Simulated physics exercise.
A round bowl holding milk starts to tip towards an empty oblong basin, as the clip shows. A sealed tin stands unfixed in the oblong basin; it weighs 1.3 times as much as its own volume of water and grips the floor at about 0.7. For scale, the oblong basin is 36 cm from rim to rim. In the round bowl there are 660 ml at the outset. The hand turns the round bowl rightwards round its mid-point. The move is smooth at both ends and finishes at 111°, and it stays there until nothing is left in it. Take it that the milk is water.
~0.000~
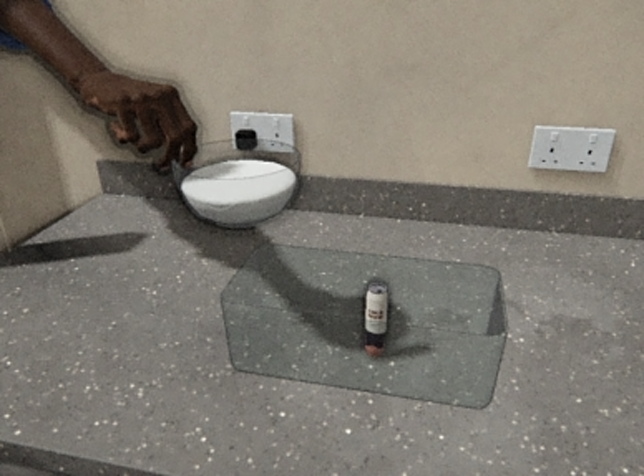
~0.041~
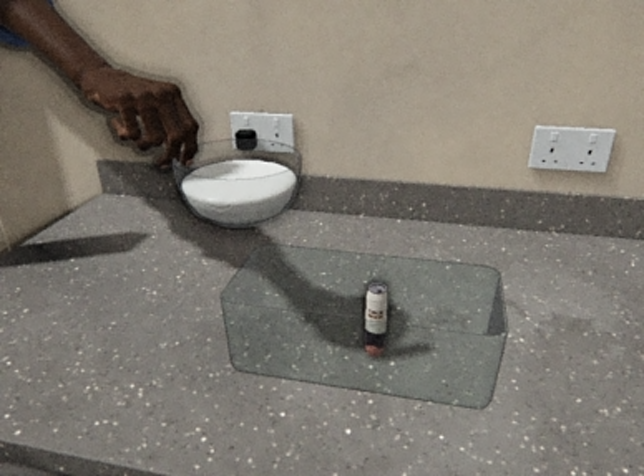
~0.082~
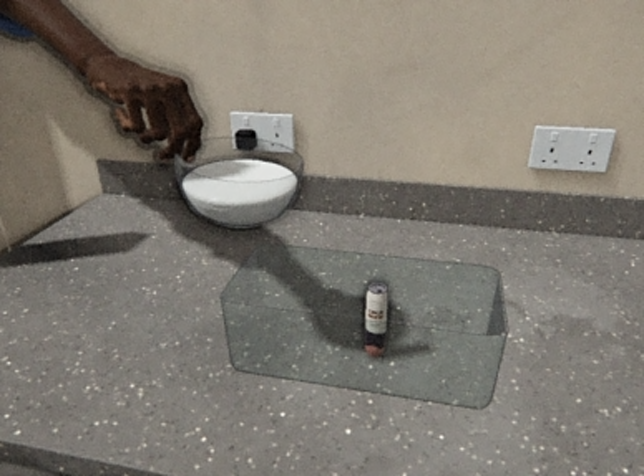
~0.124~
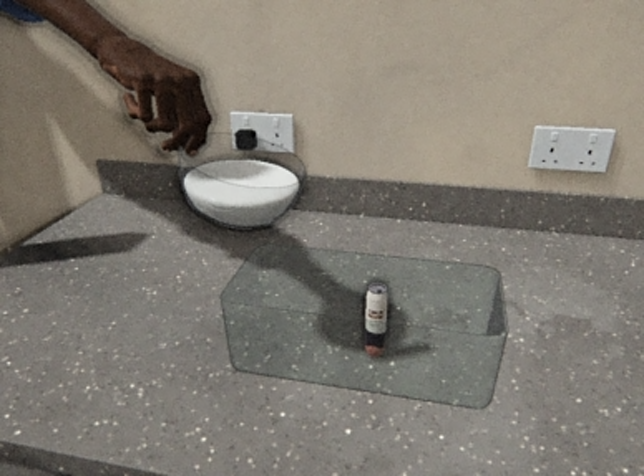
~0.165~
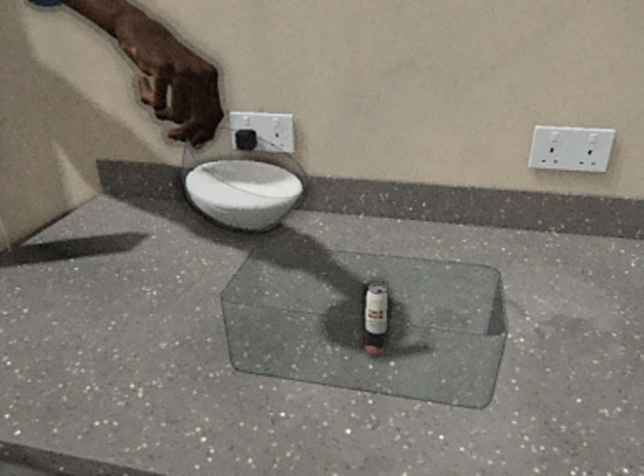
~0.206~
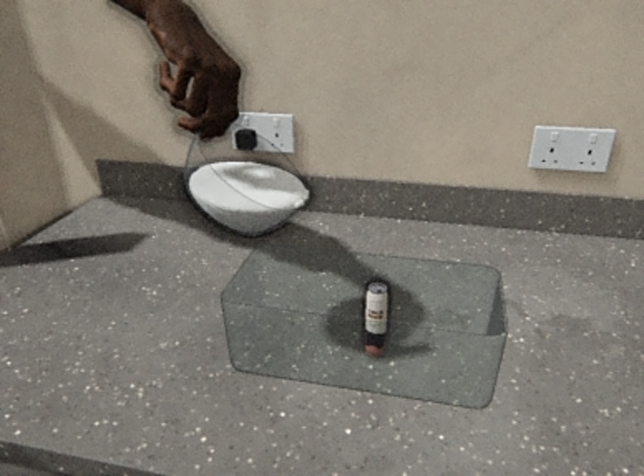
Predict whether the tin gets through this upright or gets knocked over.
Upright.
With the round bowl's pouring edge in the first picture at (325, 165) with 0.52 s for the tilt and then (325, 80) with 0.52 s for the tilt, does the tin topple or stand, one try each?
Try 1: Tipped over; try 2: Tipped over.
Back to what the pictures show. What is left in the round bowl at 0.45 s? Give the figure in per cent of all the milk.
I'd estimate some 10 % remains.
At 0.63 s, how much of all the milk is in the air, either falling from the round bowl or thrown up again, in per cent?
Airborne fraction: Approx. 4 %.
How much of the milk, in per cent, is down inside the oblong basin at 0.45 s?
Around 54%.
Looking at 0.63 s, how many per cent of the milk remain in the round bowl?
Around 0 in a hundred.
Then, 0.45 s in, the tilt is 106° and 10 per cent is still to pour; the tin stands where it began.
Then, 0.63 s in, the tilt is 111° and 0 per cent is still to pour; the tin stands where it began.
Then, 0.82 s in, the tilt is 111° and 0 per cent is still to pour; the tin stands where it began.
Then, 1.02 s in, the tilt is 111° and 0 per cent is still to pour; the tin stands where it began.
Finally, the tin stands where it began.
